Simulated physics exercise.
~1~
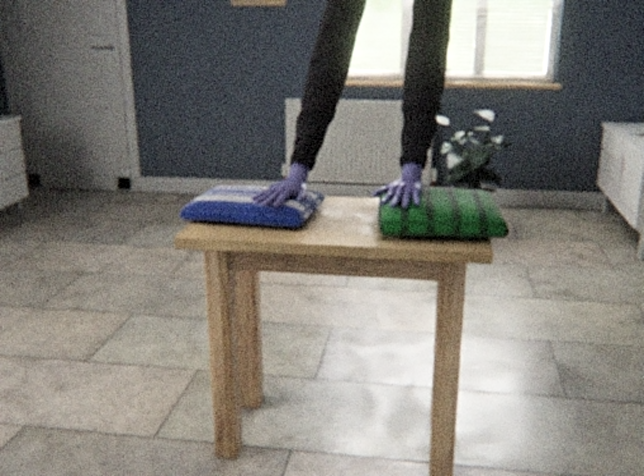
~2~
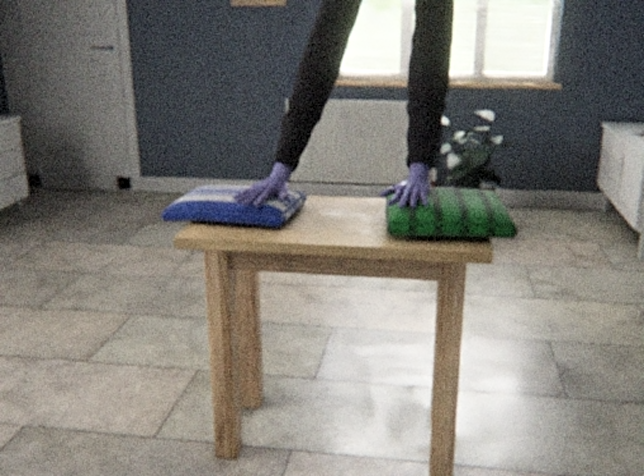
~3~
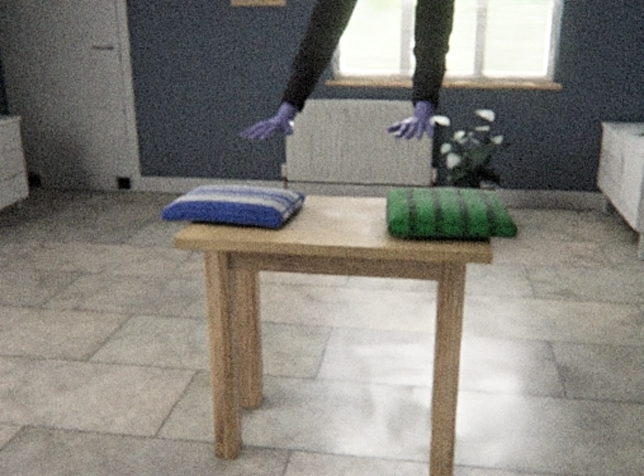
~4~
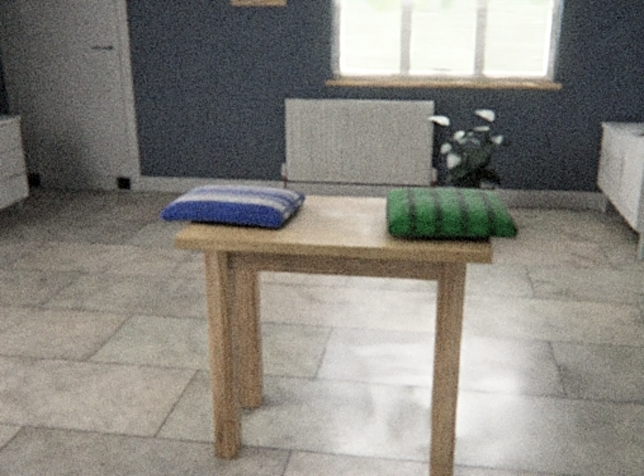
In a room with a dark blue wall, a bright window and a stone-tiled floor, a small wooden table holds a blue striped folded blanket on the left and a green striped cushion on the right. Two purple-gloved hands reach down in dark sleeves, one resting on each item. They push the pair slightly apart, the blanket to the left and the cushion to the right. Both hands then let go, lift and withdraw from view. The blanket and cushion stay still on top, near opposite ends of the table.
